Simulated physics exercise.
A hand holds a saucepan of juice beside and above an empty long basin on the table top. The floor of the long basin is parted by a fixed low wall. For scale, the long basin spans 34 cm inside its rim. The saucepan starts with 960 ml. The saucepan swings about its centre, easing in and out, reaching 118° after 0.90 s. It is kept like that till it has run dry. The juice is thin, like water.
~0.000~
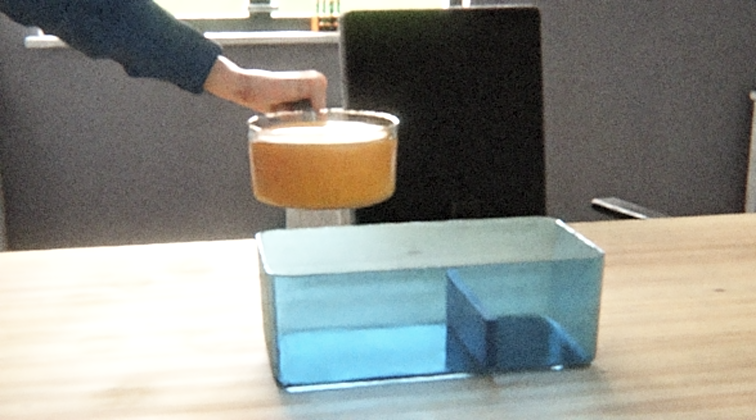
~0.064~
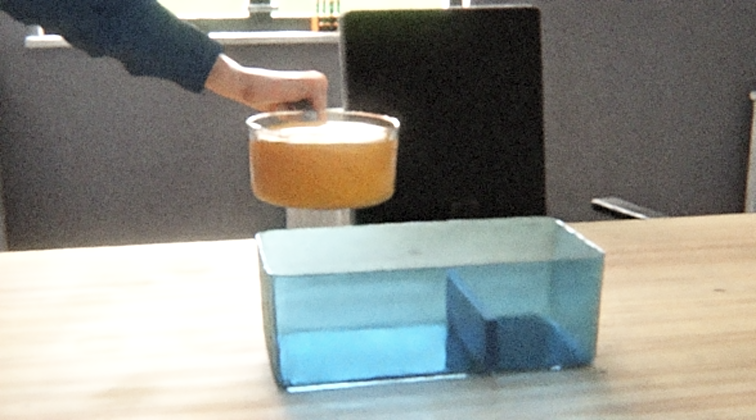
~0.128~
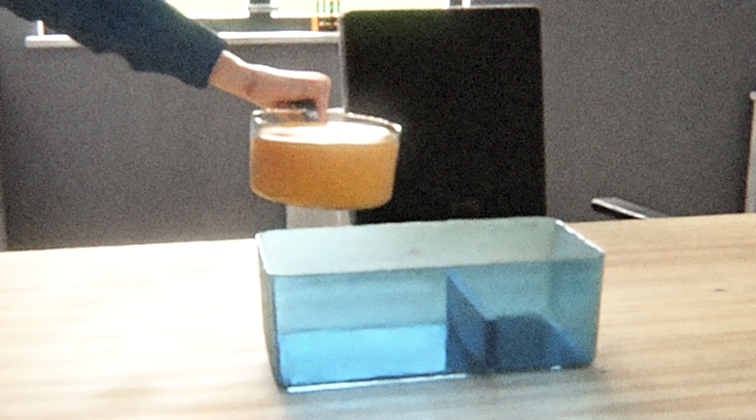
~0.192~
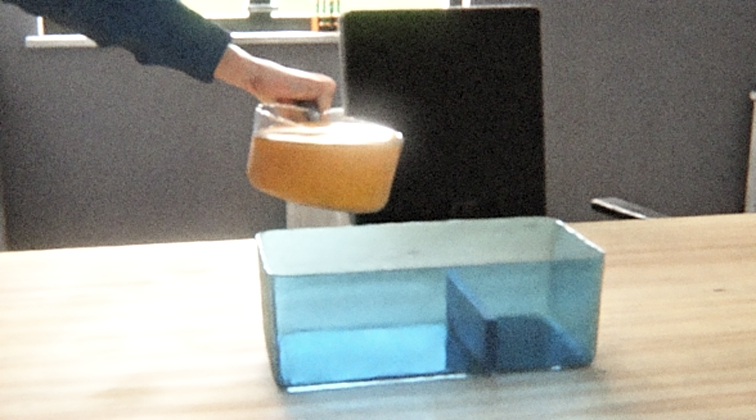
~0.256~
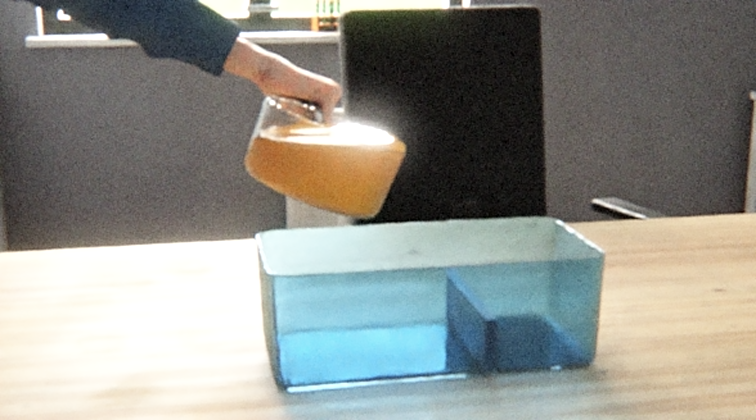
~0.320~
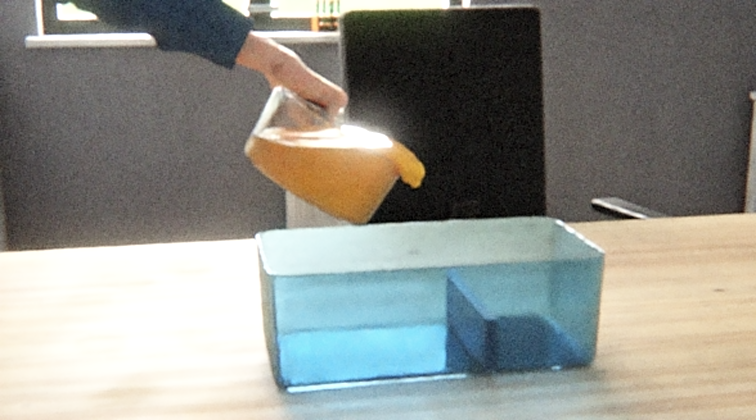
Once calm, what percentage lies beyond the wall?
Roughly 9 per cent is past the wall.
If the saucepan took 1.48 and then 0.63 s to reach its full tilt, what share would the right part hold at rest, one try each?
First 20, then 5 per cent.
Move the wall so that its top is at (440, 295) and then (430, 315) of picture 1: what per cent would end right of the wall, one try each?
First 50, then 60 per cent.
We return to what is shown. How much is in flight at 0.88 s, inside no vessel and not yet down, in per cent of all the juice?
About 7 per cent.
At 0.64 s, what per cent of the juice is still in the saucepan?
Near 20 in a hundred.
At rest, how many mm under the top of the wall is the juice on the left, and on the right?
Left about 30 mm, right about 50 mm.
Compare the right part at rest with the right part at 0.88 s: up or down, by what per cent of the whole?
It goes up by about 1.
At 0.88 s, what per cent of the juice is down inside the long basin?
About 92 per cent.
Then, 0.64 s in, the tilt is 96° and 19 per cent is still to pour, 54 is left of the wall and 7 right of it.
Then, 0.88 s in, the tilt is 118° and 2 per cent is still to pour, 83 is left of the wall and 8 right of it.
Then, 1.13 s in, the tilt is 118° and 0 per cent is still to pour, 87 is left of the wall and 9 right of it.
Then, 1.40 s in, the tilt is 118° and 0 per cent is still to pour, 87 is left of the wall and 9 right of it.
Finally, 87 per cent lies left of the wall, 9 right of it and 4 outside.
